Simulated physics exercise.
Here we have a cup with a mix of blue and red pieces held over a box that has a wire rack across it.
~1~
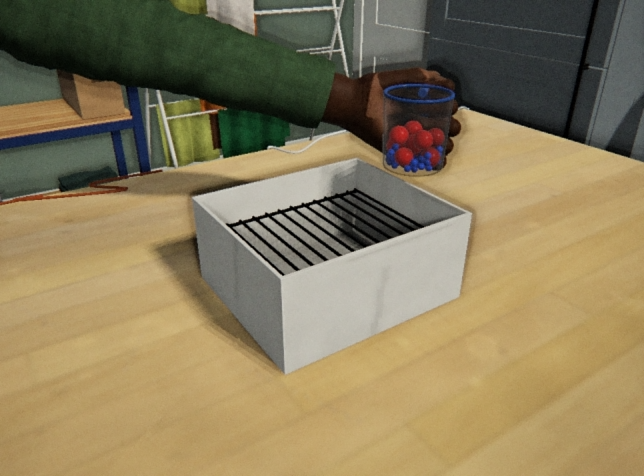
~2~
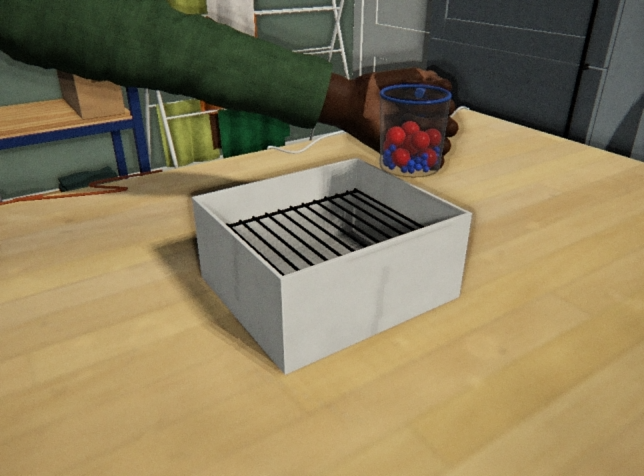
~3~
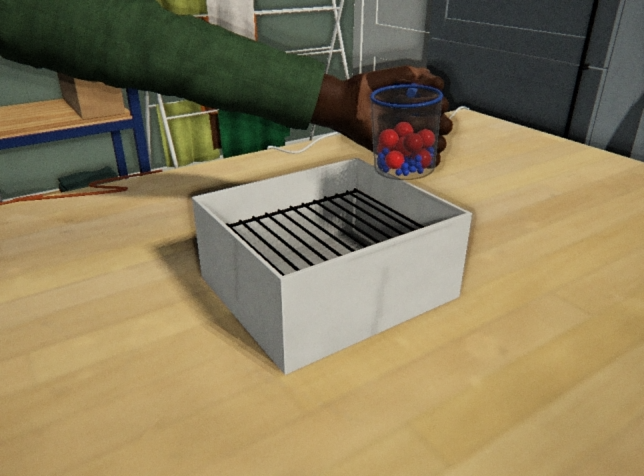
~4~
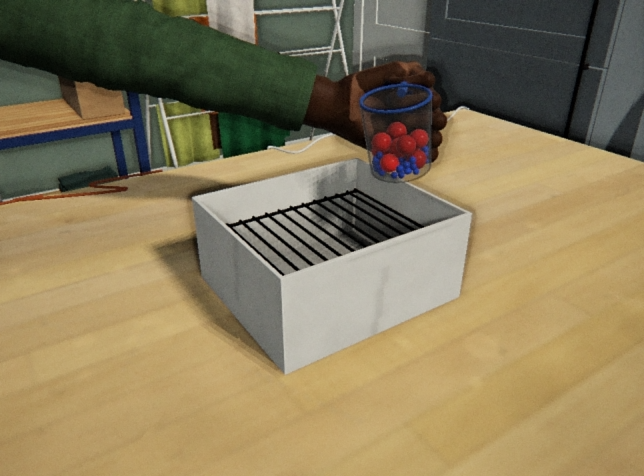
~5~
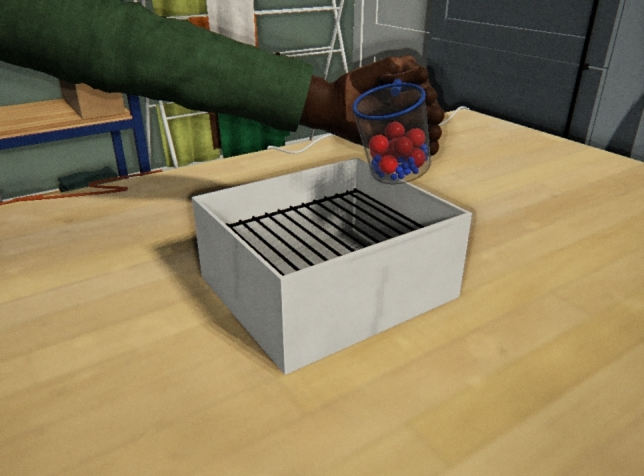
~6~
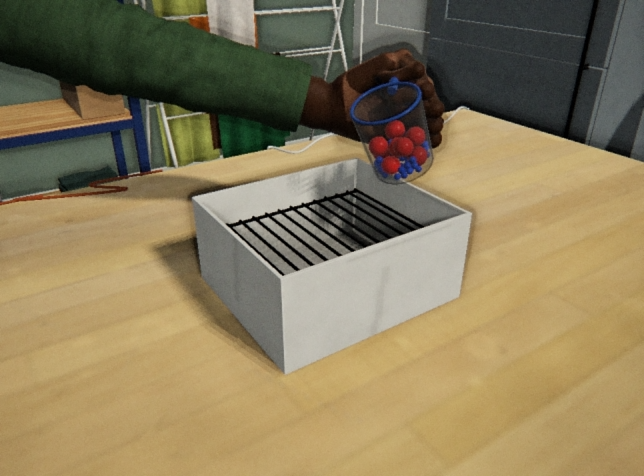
In the video, a hand holding a clear cup of larger red beads and smaller blue pieces moves slightly left near the back of an open box with a wire rack across it, gradually tilting the cup leftward.
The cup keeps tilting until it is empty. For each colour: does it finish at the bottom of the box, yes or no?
Blue bits: Yes; red bits: No.
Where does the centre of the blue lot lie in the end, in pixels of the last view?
It finishes centred roughly at (321, 289).
Then, 0.51 s past the last view, blue ones, all in the cup; red ones, all in the cup.
Then, 1.05 s past the last view, blue ones, all in the cup; red ones, all in the cup.
Then, 1.70 s past the last view, blue ones, about a quarter on or over the wires, most under the rack; red ones, all on or over the wires.
Finally, blue ones, all under the rack; red ones, all on the wires, none under the rack.
